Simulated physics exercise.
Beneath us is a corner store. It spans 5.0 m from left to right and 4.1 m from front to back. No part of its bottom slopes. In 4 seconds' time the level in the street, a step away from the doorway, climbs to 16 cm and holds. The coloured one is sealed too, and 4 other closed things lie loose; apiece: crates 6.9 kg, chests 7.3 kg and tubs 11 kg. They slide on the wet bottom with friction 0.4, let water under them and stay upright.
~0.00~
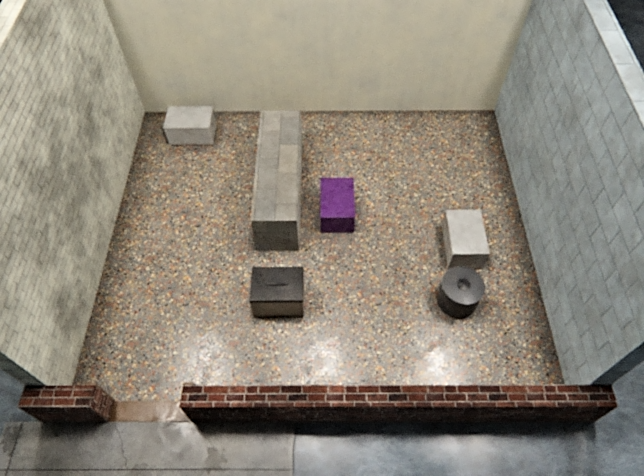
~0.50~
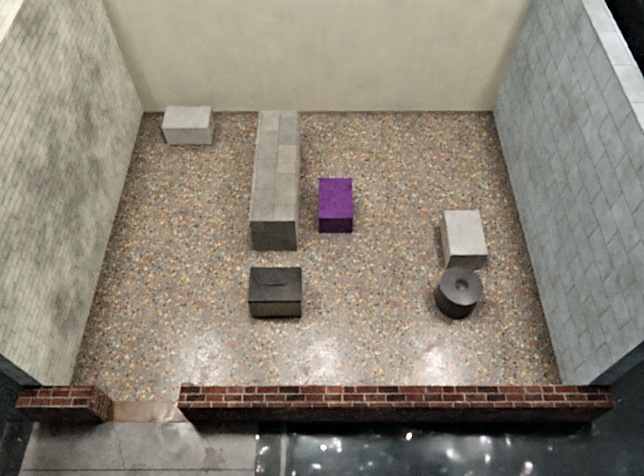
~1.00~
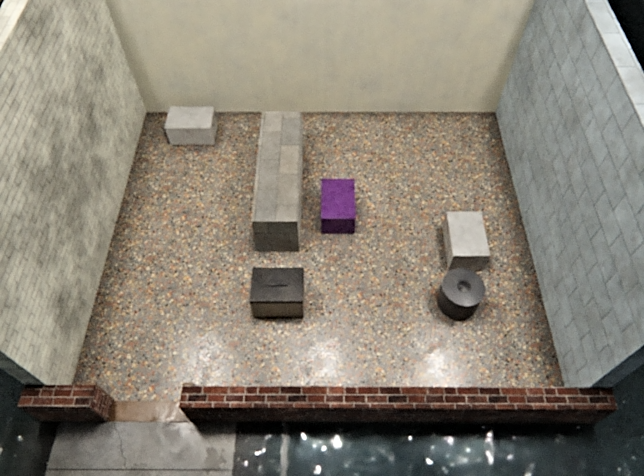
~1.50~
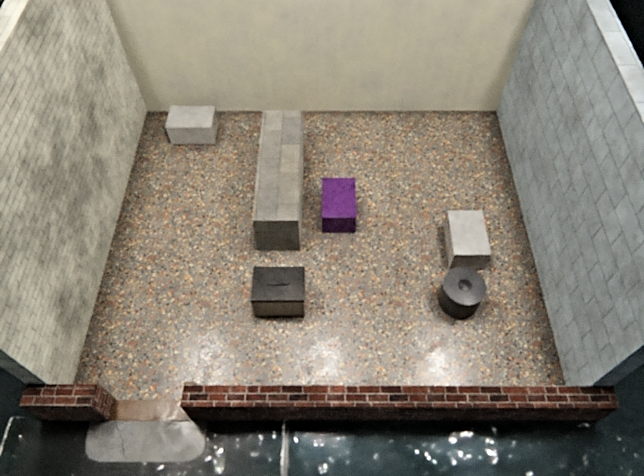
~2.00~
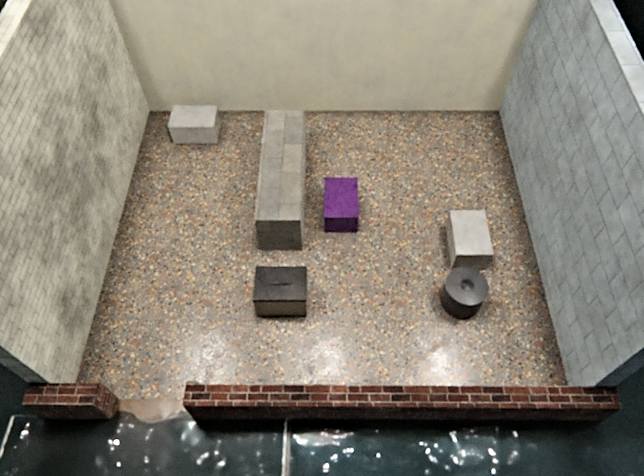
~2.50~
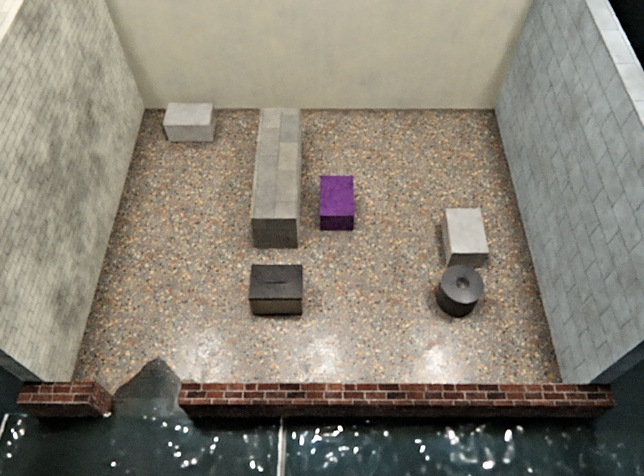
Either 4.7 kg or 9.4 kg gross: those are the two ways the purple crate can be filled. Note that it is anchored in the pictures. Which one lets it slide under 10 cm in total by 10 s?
Either amount serves.
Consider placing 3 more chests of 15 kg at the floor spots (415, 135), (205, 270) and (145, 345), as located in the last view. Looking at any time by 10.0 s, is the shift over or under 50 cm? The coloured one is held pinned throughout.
Note, in sequence: Not exceeded, exceeded, exceeded.
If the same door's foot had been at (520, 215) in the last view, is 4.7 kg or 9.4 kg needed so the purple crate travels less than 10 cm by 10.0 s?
Note: Neither mass keeps it.
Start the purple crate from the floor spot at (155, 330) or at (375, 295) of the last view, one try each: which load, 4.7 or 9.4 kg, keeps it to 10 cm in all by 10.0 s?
Well, at the first spot no weight will do, and at the second either weight will do.
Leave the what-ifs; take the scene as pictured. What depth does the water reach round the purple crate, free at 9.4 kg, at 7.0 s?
Close to 0 cm deep.
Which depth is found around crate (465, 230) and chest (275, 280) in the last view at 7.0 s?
Roughly 0 and 2 cm.
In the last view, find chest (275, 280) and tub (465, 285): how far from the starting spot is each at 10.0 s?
First 0 cm, then 0 cm.
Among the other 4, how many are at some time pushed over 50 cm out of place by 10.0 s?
1.
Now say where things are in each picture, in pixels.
In the first picture, the purple crate at (337, 197), on the bottom; 0.0 m2 under water; 0 of 5 have shifted.
In the second picture, the purple crate at (336, 197), on the bottom; water covers 0.0 m2; 0 of 5 have shifted.
In the third picture, the purple crate at (338, 198), on the bottom; 0.0 m2 under water; 0 of 5 have shifted.
In the fourth picture, the purple crate at (339, 197) rests on the ground; water covers 0.0 m2; 0 of 5 have shifted.
In the fifth picture, the purple crate at (341, 197), on the bottom; water covers 0.0 m2; 0 of 5 have shifted.
In the sixth picture, the purple crate at (337, 195), on the bottom; 0.1 m2 under water; 0 of 5 have shifted.
After 3.5 s the purple crate would be 0 cm from its start with 4.7 kg and 0 cm from its start with 9.4 kg; 0 cm of water round it then.
After 4.5 s the purple crate would be 0 cm from its start with 4.7 kg and 0 cm from its start with 9.4 kg; 0 cm of water round it then.
After 7.0 s the purple crate would be 0 cm from its start with 4.7 kg and 0 cm from its start with 9.4 kg; 0 cm of water round it then.
After 10.0 s the purple crate would be 0 cm from its start with 4.7 kg and 0 cm from its start with 9.4 kg; 0 cm of water round it then.
